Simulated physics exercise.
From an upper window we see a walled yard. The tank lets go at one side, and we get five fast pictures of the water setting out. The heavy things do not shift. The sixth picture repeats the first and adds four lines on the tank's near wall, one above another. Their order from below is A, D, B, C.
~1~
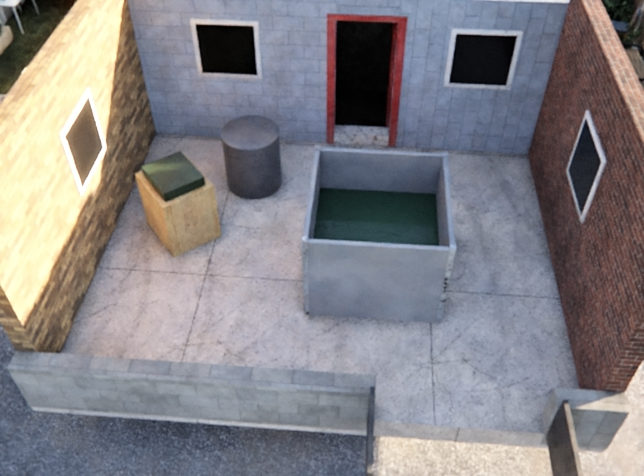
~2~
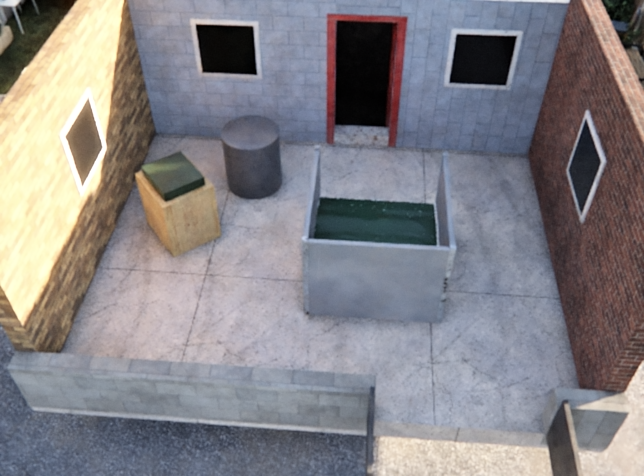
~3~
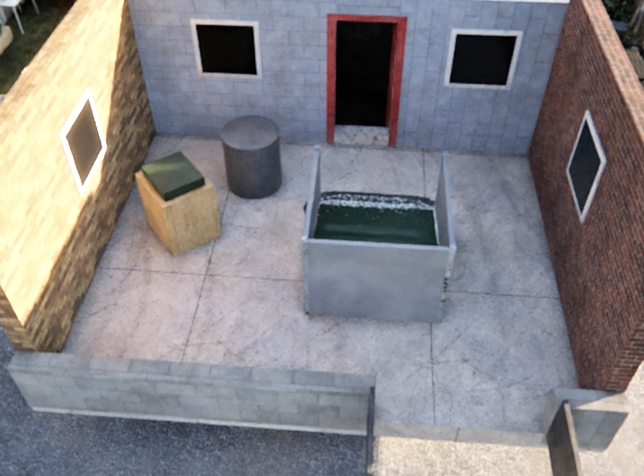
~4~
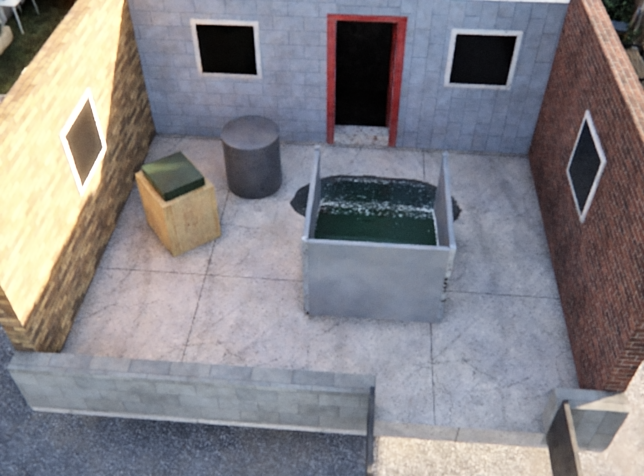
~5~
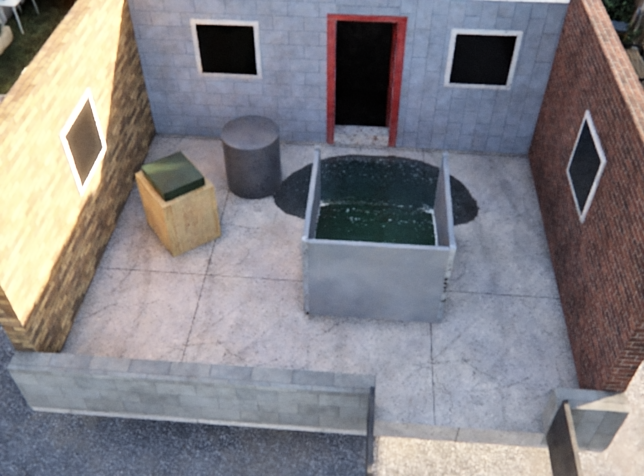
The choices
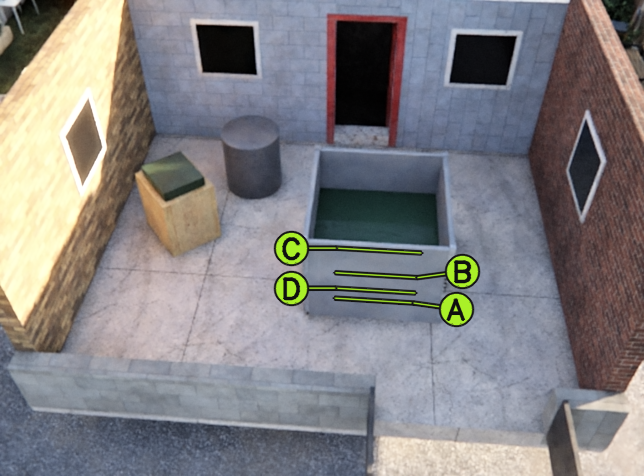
Dark green water pouring from the open back of a grey tank and spreading across the paved ground of a walled yard.
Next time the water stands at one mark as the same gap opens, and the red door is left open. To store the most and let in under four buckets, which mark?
Choose A.
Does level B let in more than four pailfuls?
Yes, that goes wrong.
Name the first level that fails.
Here it is level D.
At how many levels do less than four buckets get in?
One.
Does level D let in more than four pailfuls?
Yes, that goes wrong.
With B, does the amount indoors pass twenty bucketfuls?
Yes, clearly.
On the marked copy, A at (374, 300); B at (376, 275); C at (378, 250); D at (375, 290); from the bottom up A, D, B, C.
For level A, a splash gets over, under a bucket.
For level B, dozens of bucketfuls pour in.
For level C, dozens of bucketfuls pour in.
For level D, about 9 bucketfuls get in.
